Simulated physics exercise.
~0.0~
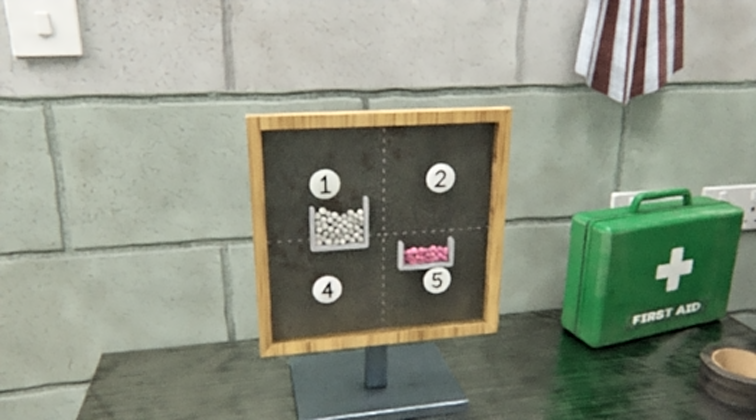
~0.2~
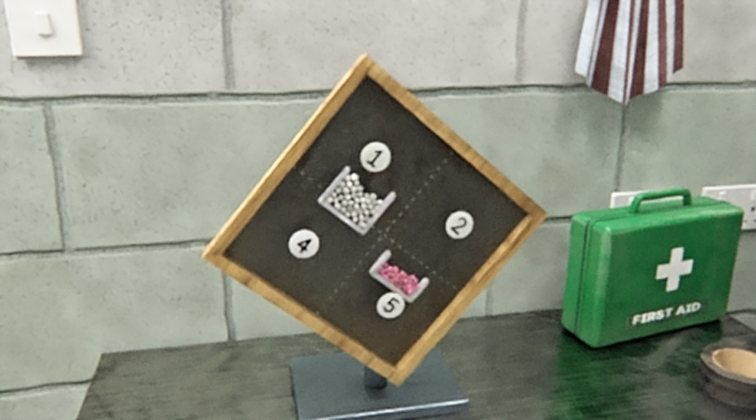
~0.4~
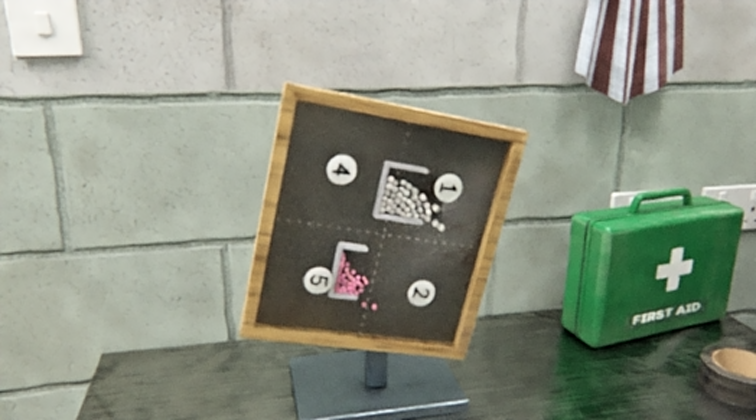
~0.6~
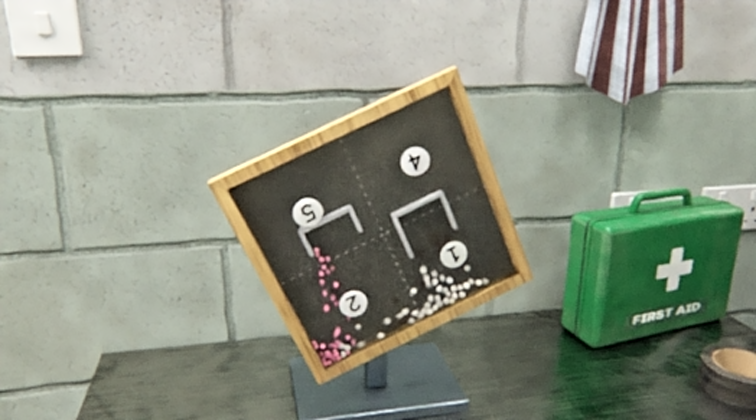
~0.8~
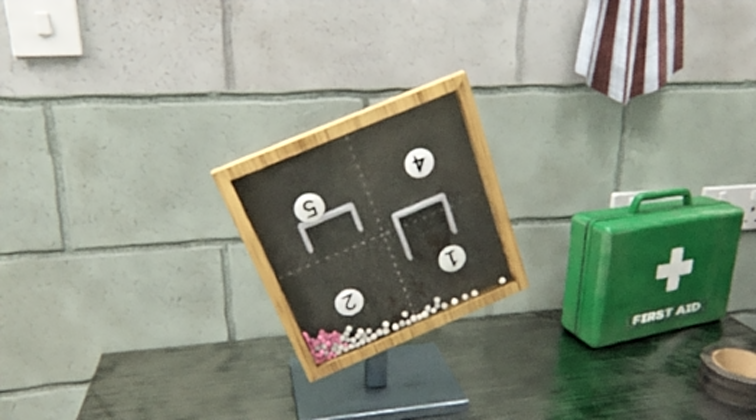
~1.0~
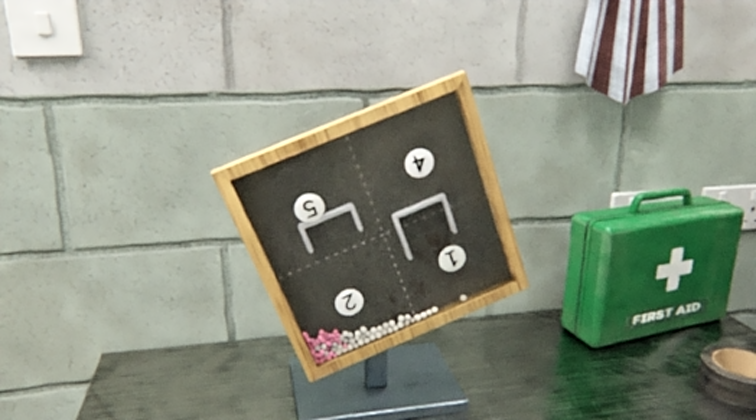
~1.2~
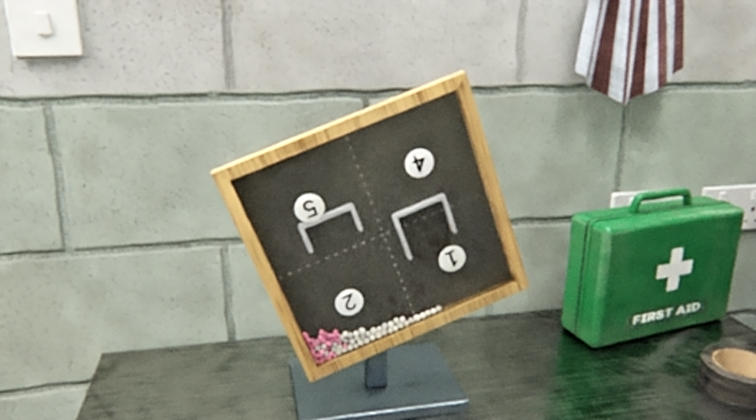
A square, wood-framed black board with four numbered quarters stands on a grey stand on a dark tabletop, seen from the front by a still camera. White balls fill a small grey tray near its centre, and smaller pink ones sit in another at lower right. Behind are pale green block walls, with a striped cloth and a green first aid case at right. The board turns clockwise, tipping both trays until the balls spill out. They tumble to the lower edge and slide left, settling mostly in quarter two, pink in the corner and white trailing rightward.
